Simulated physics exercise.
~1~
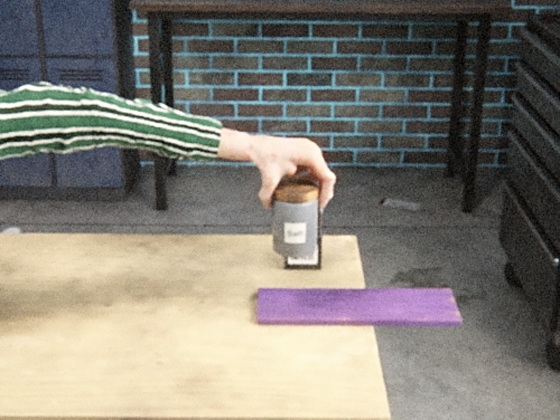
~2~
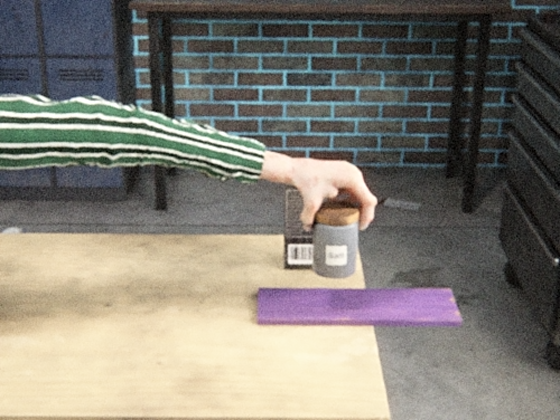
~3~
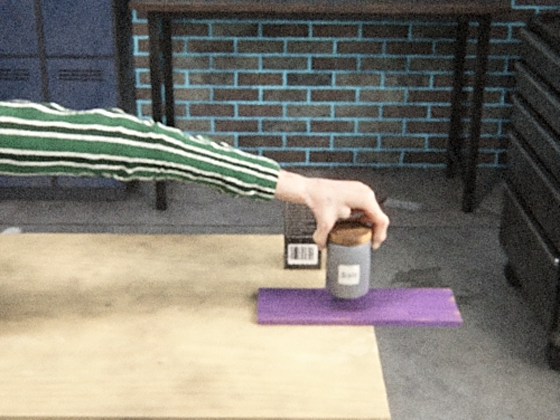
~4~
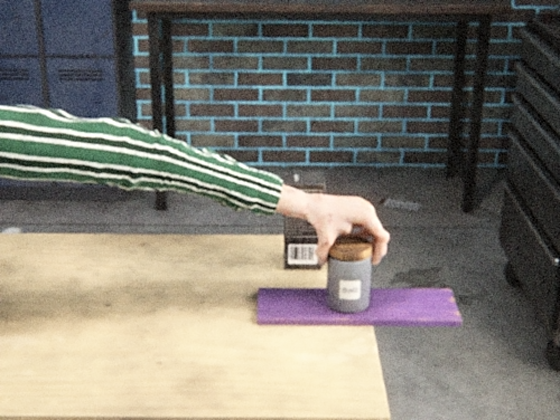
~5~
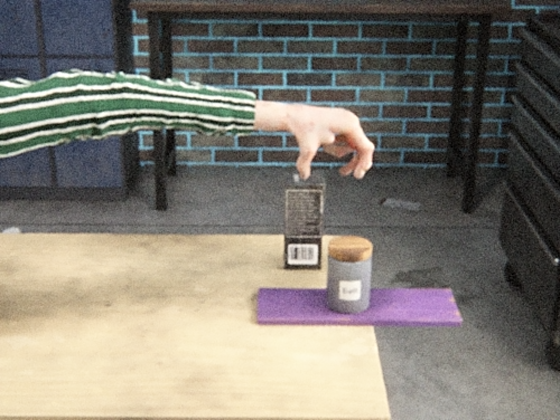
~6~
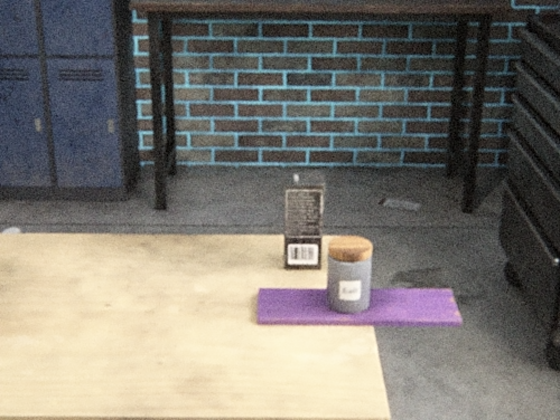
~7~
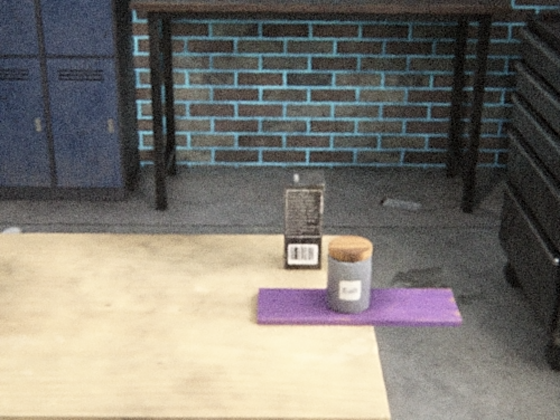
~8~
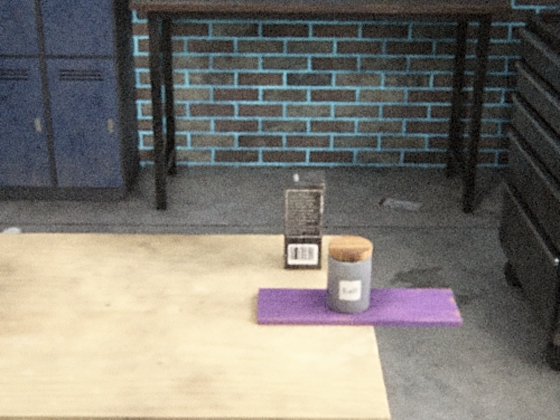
An arm in a green, black and white striped sleeve reaches in from the left over a pale wooden table, seen from the front and slightly above in a room with a brick wall, blue lockers and a dark bench behind. A purple plank juts past the table's right edge, with a black carton standing behind it. The hand carries a grey jar with a wooden lid rightward past the carton, then lowers it upright onto the plank. The fingers let go and the arm withdraws to the left. The plank stays balanced, with the jar and carton standing still.
